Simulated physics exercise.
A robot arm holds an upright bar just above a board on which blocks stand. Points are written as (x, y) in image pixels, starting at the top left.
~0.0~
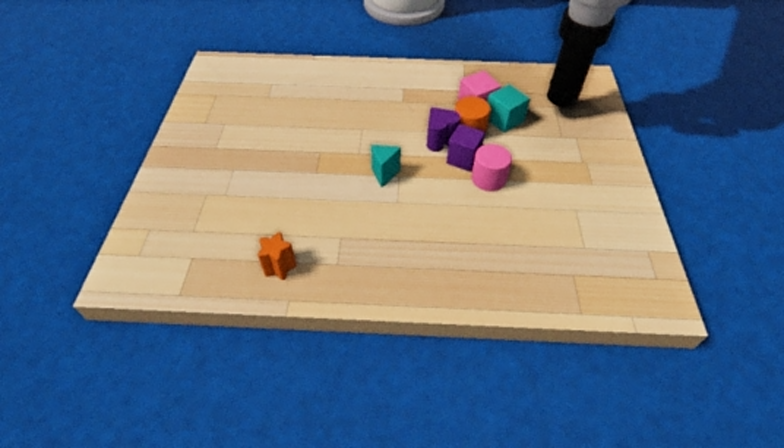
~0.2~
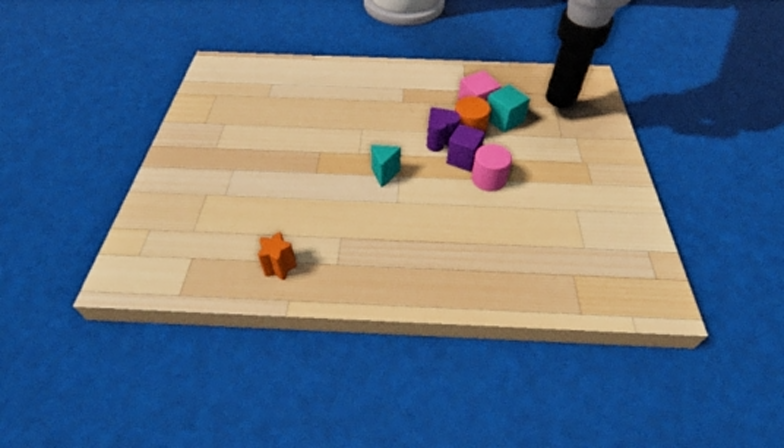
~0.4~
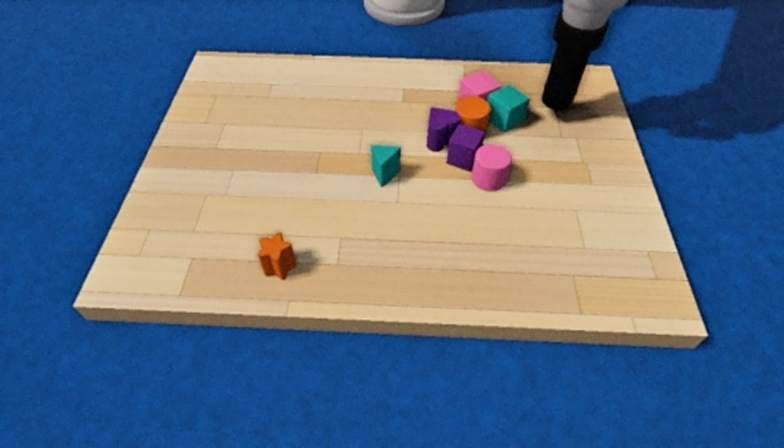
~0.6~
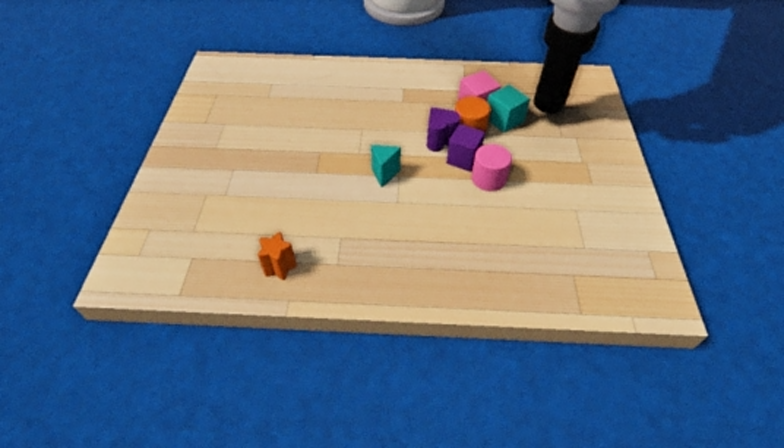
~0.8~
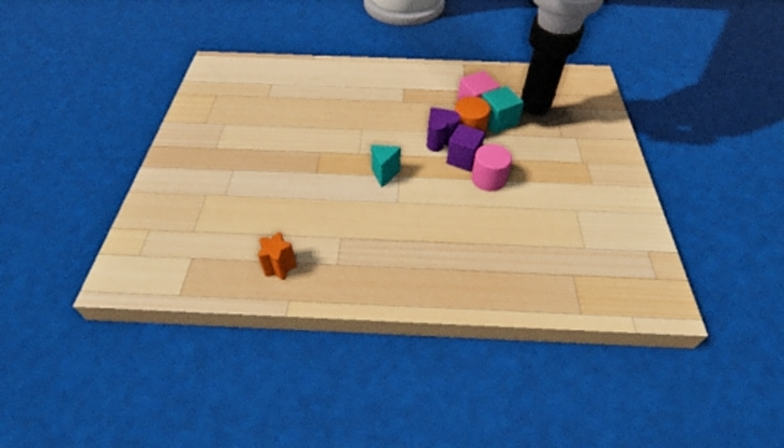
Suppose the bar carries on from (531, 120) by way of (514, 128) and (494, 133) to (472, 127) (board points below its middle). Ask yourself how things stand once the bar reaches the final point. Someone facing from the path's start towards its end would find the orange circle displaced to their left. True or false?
False.
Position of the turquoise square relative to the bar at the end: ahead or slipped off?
Pushed along.
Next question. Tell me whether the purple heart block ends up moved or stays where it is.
It travels a centimetre or more.
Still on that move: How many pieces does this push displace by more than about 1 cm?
It moves three or more blocks.
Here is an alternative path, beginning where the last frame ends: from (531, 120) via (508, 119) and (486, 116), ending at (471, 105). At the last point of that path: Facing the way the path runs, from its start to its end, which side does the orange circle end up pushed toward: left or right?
It moves off to the left.
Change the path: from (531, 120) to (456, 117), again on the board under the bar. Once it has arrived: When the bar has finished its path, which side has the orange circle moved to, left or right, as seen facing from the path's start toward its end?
Off to the left side.
The first path, step by step. Halfway along, bar (507, 118); purple heart block (418, 122), turned 30° anticlockwise; orange circle (442, 106); pink square (477, 81), turned 15° clockwise; turquoise square (477, 103), turned 40° clockwise.
At the end, bar (475, 113); purple heart block (403, 124), turned 100° anticlockwise; orange circle (411, 102); pink square (477, 81), turned 15° clockwise; turquoise square (444, 101), turned 25° clockwise.
